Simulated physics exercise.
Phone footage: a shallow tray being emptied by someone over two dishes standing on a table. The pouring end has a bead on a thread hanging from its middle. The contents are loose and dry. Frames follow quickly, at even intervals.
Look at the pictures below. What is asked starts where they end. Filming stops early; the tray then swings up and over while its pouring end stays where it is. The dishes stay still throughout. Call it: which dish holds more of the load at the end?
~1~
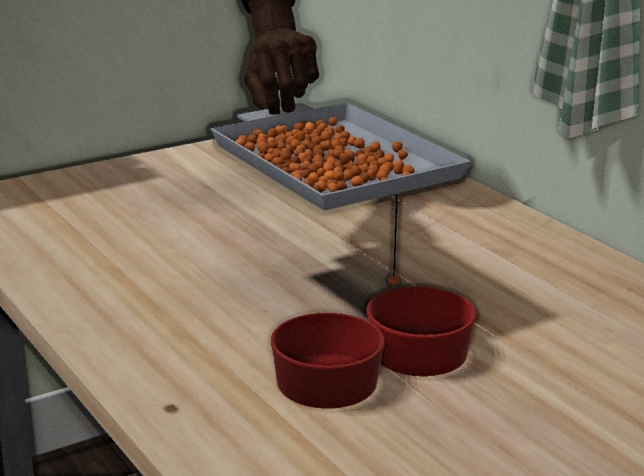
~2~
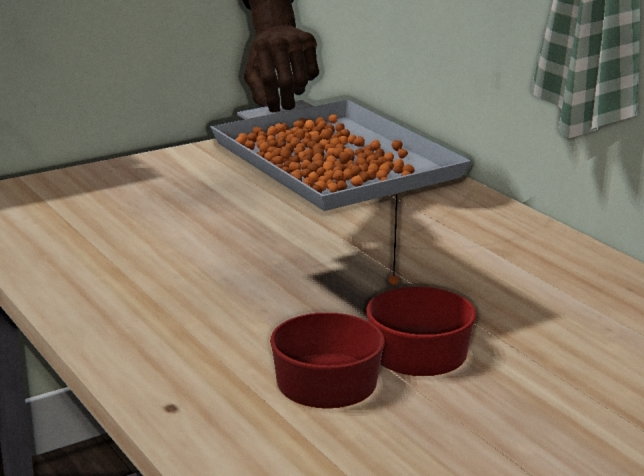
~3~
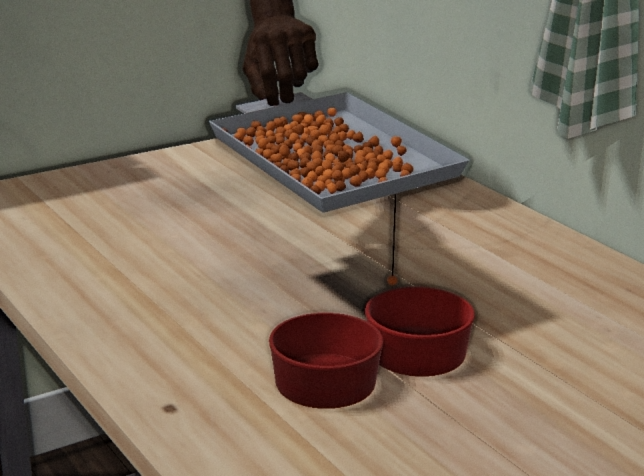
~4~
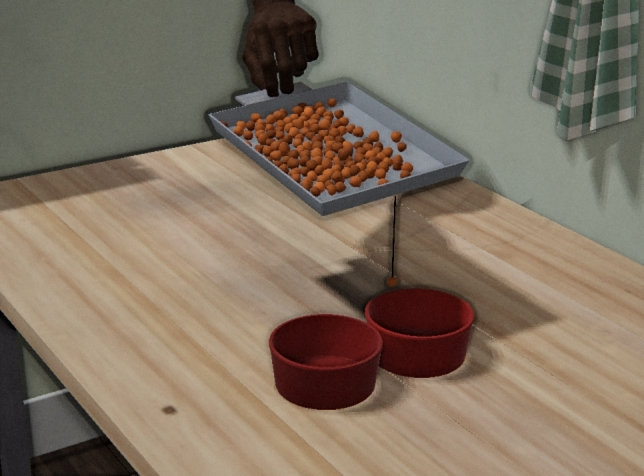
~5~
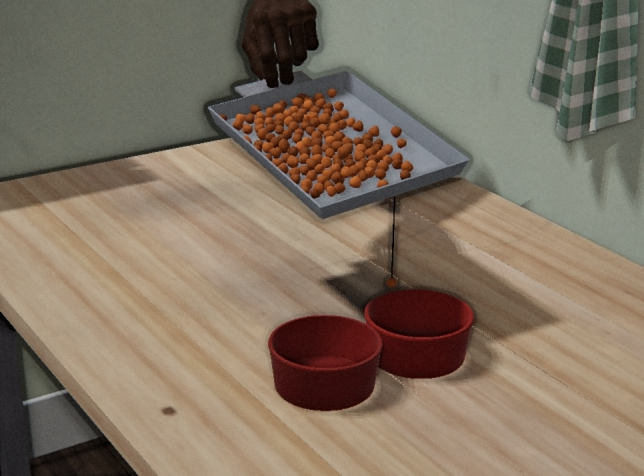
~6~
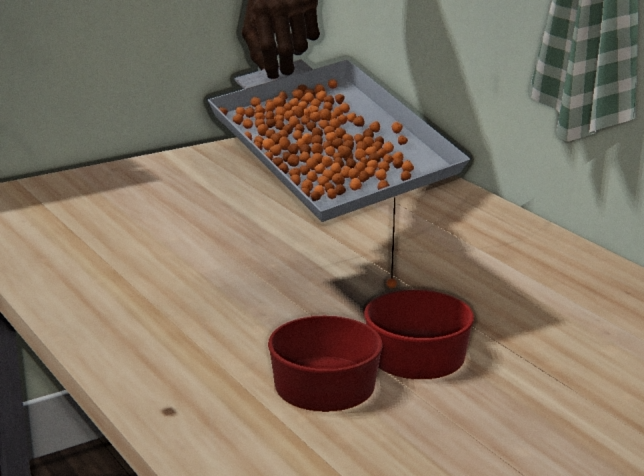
The left one holds more.
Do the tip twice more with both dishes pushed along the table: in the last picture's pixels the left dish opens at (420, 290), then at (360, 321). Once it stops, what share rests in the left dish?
In order, 0 % and 80 %.
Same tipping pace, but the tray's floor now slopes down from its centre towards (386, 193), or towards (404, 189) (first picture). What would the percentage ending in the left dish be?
The first comes to 30 %, while the second comes to 10 %.
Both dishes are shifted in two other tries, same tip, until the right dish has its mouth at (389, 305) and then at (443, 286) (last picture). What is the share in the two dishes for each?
The first comes to 80 percent and the second to 60 percent.
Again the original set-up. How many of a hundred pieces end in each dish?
The share is 70 per cent in the left dish and 20 per cent in the right dish.
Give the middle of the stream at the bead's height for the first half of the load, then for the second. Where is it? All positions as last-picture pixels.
(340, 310) for the early half, (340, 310) for the late half.
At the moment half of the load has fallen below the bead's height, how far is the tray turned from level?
85°.
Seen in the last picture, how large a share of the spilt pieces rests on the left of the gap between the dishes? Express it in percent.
80 per cent, about.
Soon, tray tipped steeply; nearly all on the tray; a stray few in the air.
A while on, tray tipped right over; a small part on the tray; about half in the left dish; about a quarter in the right dish; a small part outside both; a small part in the air.
Towards the end, tray tipped past a quarter turn; about two thirds in the left dish; about a quarter in the right dish; a small part outside both.
Finally, tray tipped past a quarter turn; about two thirds in the left dish; about a quarter in the right dish; a small part outside both.
